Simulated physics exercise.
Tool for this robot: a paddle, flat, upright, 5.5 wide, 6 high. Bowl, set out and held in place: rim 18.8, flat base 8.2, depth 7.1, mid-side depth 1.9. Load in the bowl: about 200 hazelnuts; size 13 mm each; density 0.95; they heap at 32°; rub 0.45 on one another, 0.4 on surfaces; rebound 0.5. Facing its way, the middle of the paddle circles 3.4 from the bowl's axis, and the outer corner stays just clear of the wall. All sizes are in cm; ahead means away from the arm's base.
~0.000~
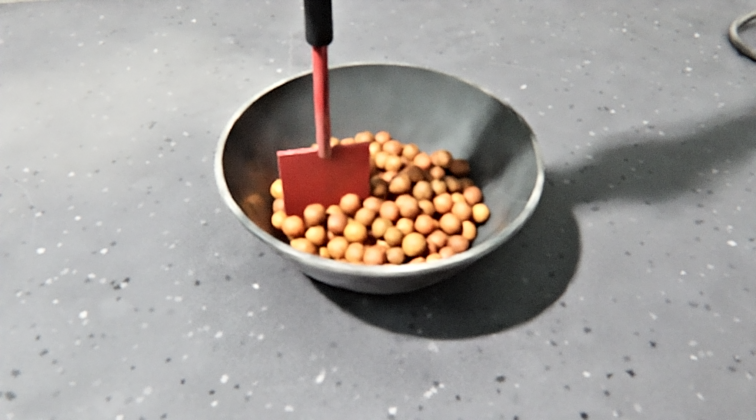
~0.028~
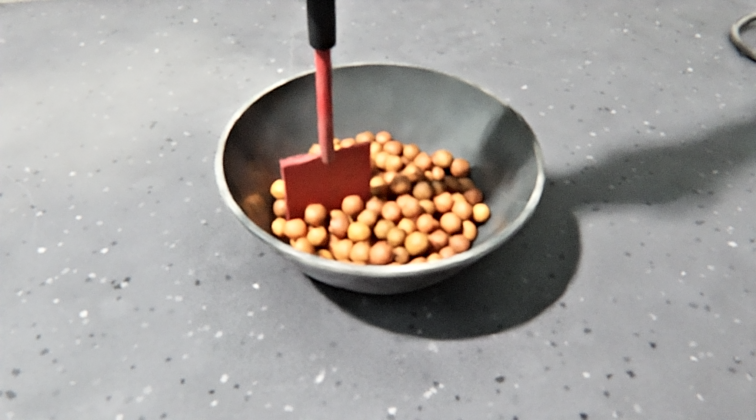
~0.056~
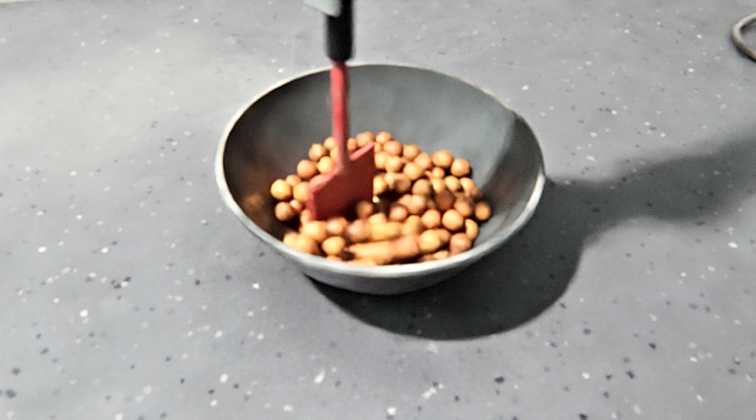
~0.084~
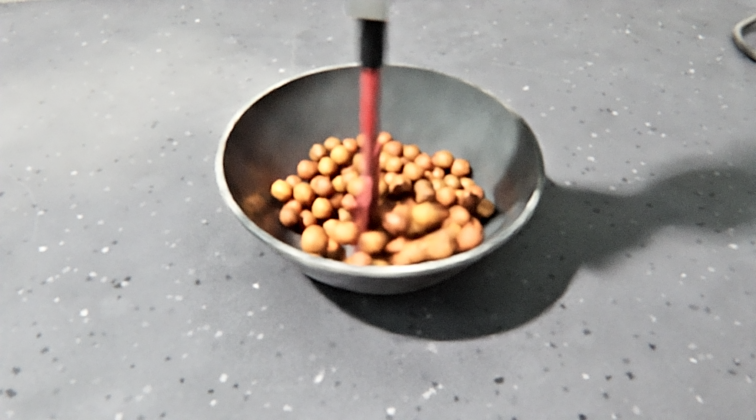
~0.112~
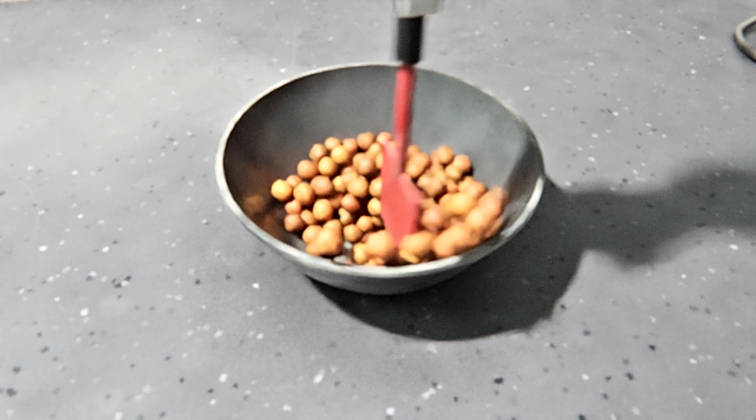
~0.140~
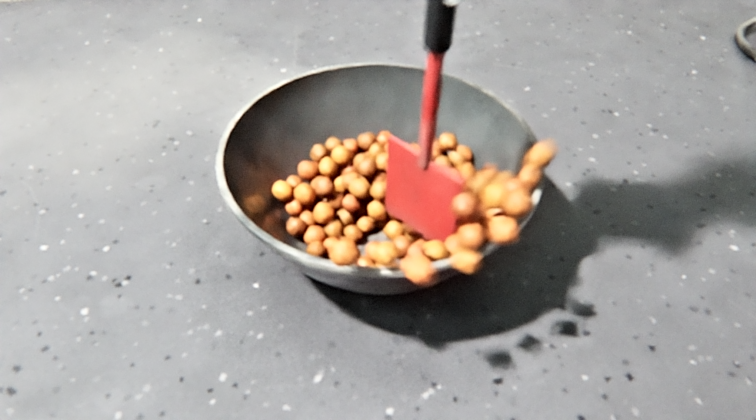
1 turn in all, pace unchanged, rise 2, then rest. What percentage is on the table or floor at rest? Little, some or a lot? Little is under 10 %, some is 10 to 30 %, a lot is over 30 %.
Some.
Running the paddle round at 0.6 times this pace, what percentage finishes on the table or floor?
Estimated share: Near 0 per cent.
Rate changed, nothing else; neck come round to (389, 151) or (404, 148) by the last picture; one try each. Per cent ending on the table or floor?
About 5 % for one try and about 10 % for the other, in order.
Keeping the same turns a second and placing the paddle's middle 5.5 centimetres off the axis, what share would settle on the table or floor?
Around 0 in a hundred, in that case.
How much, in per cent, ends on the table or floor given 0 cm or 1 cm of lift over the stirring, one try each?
I'd say some 25 per cent, and some 25 per cent.
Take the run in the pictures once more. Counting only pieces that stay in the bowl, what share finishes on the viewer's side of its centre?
Roughly 50 per cent.
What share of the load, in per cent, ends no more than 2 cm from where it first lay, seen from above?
I'd say something near 20 percent.
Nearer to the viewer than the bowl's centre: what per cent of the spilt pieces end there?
50 per cent, roughly.
After 0.22 s, 211° round, highest piece 13 above the table; 178 in the bowl, 19 in flight or on the tool.
After 0.30 s, 296° round, highest piece 12 above the table; 171 in the bowl, 12 on the table or floor, 14 in flight or on the tool.
After 0.54 s, 0° round, highest piece 5 above the table; 162 in the bowl, 34 on the table or floor, 1 in flight or on the tool.
After 1.24 s, 0° round, highest piece 4 above the table; 162 in the bowl, 35 on the table or floor.
At rest, 162 in the bowl, 35 on the table or floor. That is 18 % on the table or floor.
